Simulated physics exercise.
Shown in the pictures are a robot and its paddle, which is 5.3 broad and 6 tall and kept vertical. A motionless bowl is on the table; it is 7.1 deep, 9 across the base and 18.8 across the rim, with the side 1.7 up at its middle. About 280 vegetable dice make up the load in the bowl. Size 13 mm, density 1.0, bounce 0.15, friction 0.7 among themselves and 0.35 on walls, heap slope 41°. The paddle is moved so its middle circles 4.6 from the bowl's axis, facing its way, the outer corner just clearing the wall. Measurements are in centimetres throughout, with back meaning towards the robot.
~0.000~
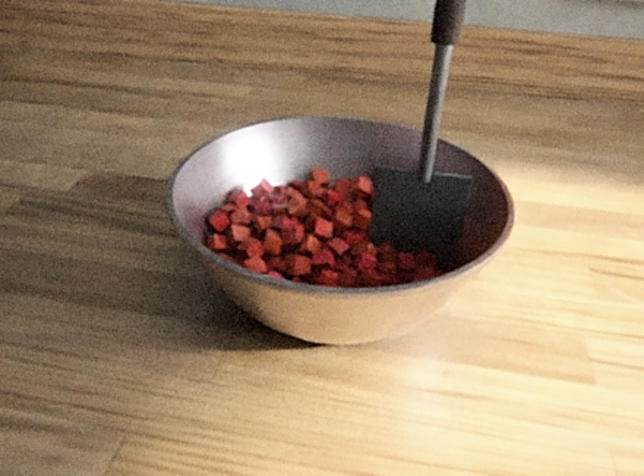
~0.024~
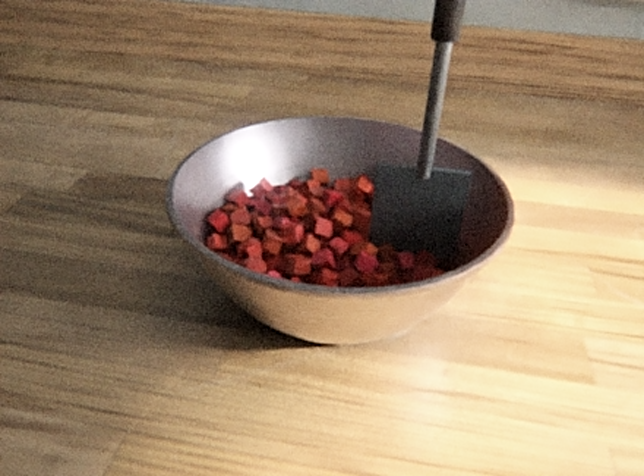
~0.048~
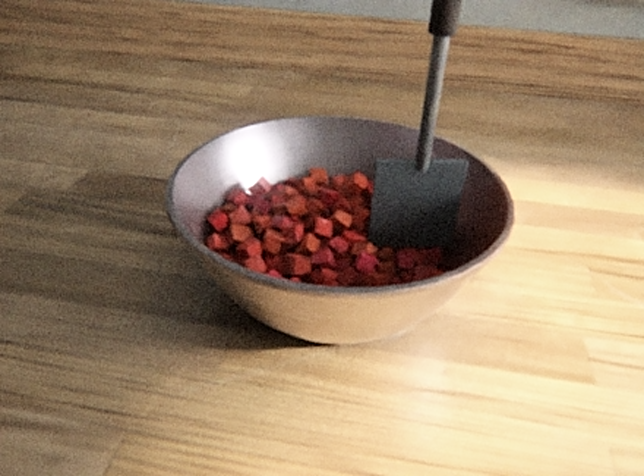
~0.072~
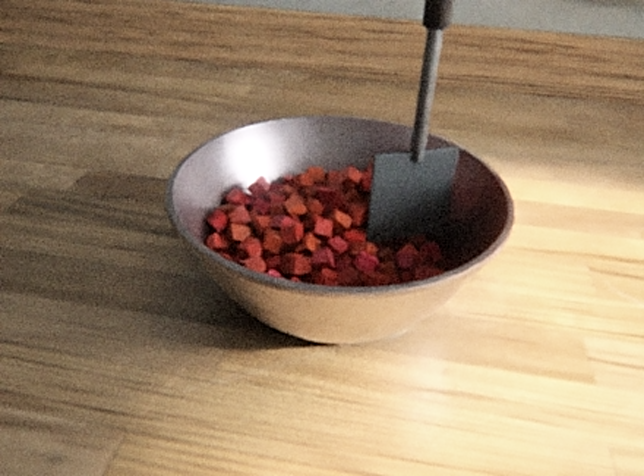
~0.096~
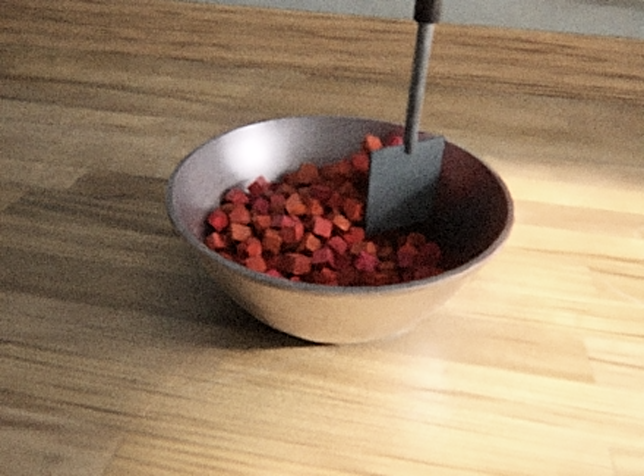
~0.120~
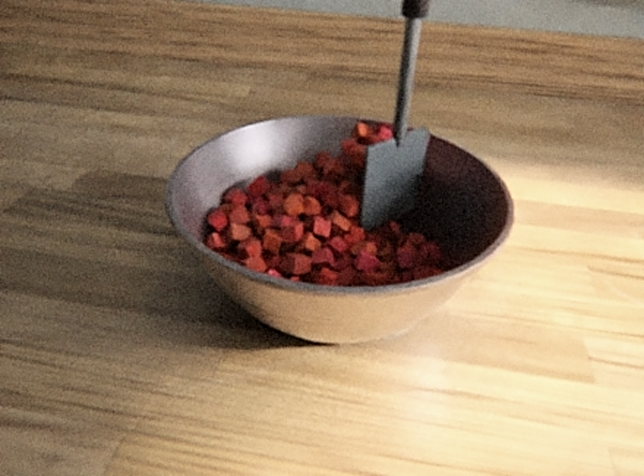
In the video, a dark flat paddle held upright in a metal bowl of small red cubes on a wooden table sweeps from the right side towards the back, pushing some cubes up against the bowl's rear wall.
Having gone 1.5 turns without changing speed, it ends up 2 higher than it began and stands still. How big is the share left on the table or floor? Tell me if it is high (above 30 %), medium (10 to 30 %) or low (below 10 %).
It is medium, 10 to 30 %.
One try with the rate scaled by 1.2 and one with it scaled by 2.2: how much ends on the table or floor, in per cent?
Estimates in order: Some 25 % and some 40 %.
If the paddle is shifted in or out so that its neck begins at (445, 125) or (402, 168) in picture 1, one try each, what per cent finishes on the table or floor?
Close to 5 per cent for the first and close to 15 per cent for the second.
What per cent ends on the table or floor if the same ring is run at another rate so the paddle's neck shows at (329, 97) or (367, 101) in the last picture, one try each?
Some 45 and 35 per cent respectively.
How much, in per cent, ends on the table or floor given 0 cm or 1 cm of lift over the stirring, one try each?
Estimates: 20 % then 20 %.
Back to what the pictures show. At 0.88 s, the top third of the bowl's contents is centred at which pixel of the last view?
I'd put it close to (348, 162).
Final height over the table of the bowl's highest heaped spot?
About 7.5 cm.
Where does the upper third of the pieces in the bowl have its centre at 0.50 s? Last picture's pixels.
Upper-third centre: Approx. (342, 266) px.
After 0.50 s, 242° round, highest piece 9 above the table; 270 in the bowl, 8 on the table or floor, 5 in flight or on the tool.
After 0.88 s, 74° round, highest piece 10 above the table; 230 in the bowl, 46 on the table or floor, 7 in flight or on the tool.
After 1.27 s, 180° round, highest piece 8 above the table; 220 in the bowl, 63 on the table or floor.
After 1.97 s, 180° round, highest piece 8 above the table; 220 in the bowl, 63 on the table or floor.
At rest, 220 in the bowl, 63 on the table or floor. That is 22 % on the table or floor.
